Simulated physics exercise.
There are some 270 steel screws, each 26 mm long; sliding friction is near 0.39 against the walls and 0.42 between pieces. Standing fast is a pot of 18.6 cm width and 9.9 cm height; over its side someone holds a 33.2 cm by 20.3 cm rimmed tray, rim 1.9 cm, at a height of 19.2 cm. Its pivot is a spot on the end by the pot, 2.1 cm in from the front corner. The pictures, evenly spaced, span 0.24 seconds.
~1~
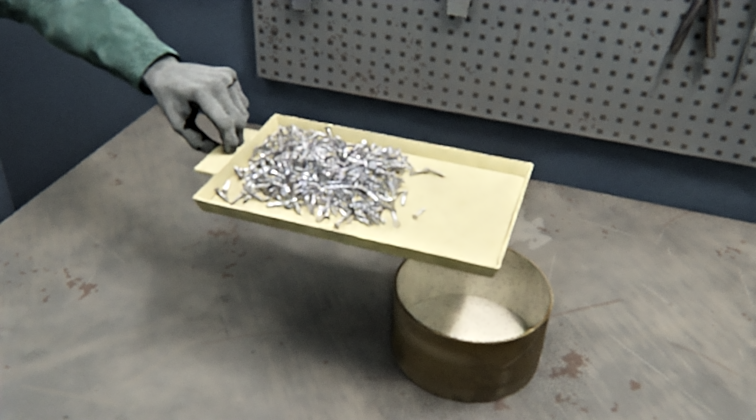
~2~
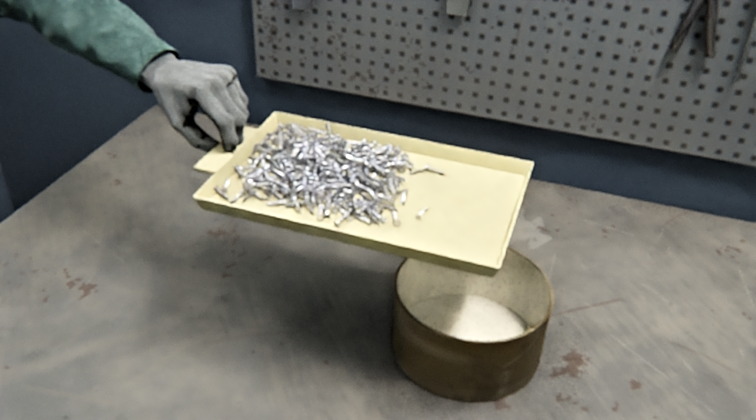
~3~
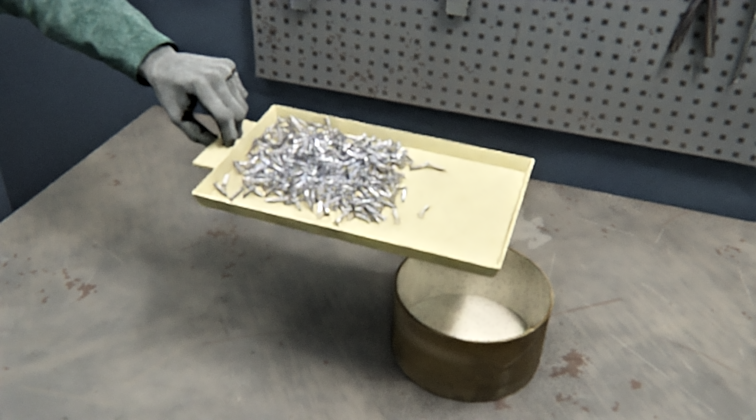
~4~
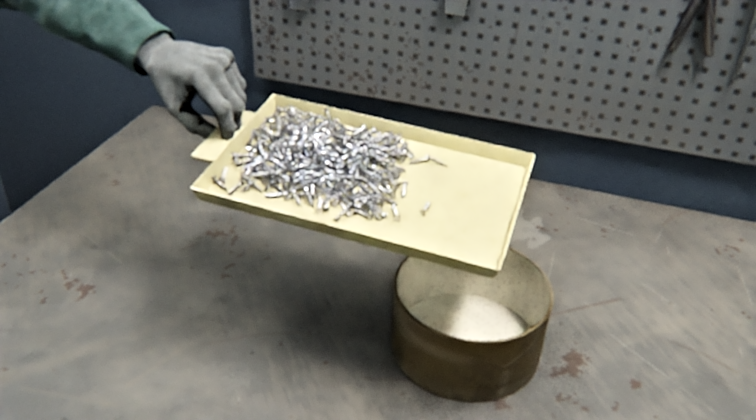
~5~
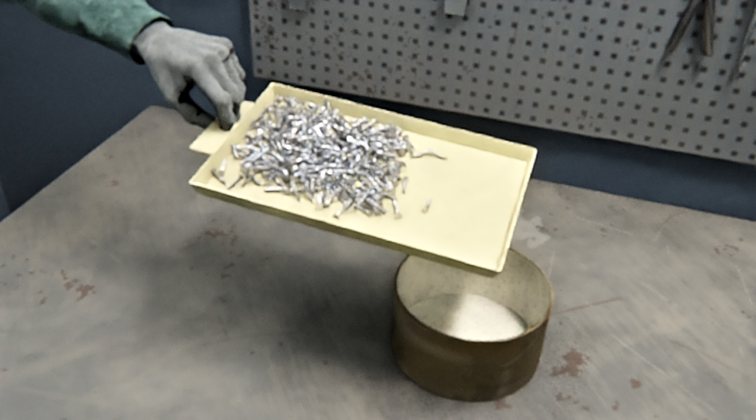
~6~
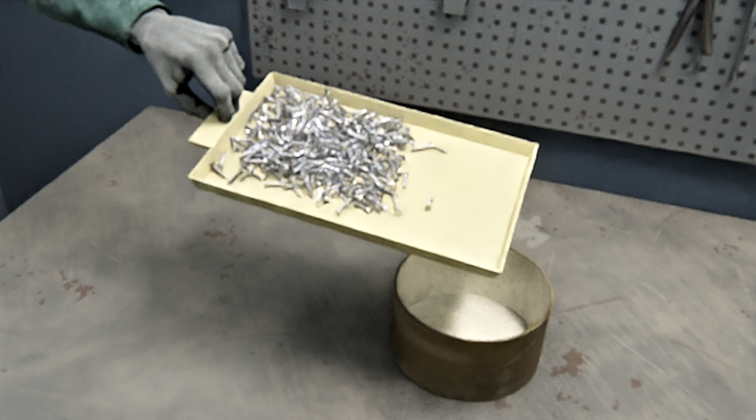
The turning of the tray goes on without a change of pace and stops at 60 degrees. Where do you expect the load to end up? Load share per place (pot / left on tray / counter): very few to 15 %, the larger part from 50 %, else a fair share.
Pot: Very few; left on the tray: A fair share; counter: The larger part.
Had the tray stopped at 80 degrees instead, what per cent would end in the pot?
Pot share: About 0 per cent.
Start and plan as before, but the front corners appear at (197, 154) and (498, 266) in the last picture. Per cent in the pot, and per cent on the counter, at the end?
Pot 5 % / counter 90 %.
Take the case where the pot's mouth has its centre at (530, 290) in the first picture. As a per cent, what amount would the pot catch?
I'd put it at around 0 per cent.
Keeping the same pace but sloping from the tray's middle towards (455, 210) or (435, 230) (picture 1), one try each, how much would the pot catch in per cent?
Approximately 15 percent, then 5 percent.
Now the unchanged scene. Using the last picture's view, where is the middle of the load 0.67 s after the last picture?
Near (401, 207).
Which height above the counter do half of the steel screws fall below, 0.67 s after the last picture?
Roughly 26 centimetres.
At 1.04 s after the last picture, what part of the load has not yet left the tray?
It works out to near 40 per cent of the load.
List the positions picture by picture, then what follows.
In the first frame, tray tilt 0 degrees, front corners at (200, 196) and (494, 263); middle of the pieces at (324, 173); pot at (473, 286).
In the second frame, tray tilt 1 degrees, front corners at (200, 195) and (495, 263); middle of the pieces at (324, 171).
In the third frame, tray tilt 2 degrees, front corners at (199, 191) and (495, 264); middle of the pieces at (324, 167).
In the fourth frame, tray tilt 5 degrees, front corners at (198, 186) and (495, 265), lowest corner right front; middle of the pieces at (323, 160).
In the fifth frame, tray tilt 8 degrees, front corners at (197, 180) and (496, 266), lowest corner right front; middle of the pieces at (323, 153).
In the sixth frame, tray tilt 11 degrees, front corners at (196, 175) and (496, 266), lowest corner right front; middle of the pieces at (323, 147); pot at (473, 285).
Then, 0.40 s after the last picture, tilt 34 degrees; the tray holds 100 %, the pot 0 %.
Then, 0.67 s after the last picture, tilt 51 degrees; the tray holds 95 %, the pot 0 %.
Then, 1.04 s after the last picture, tilt 60 degrees; the tray holds 40 %, the pot 0 %.
In the end, pot 0 %, tray 25 %, counter 75 %.
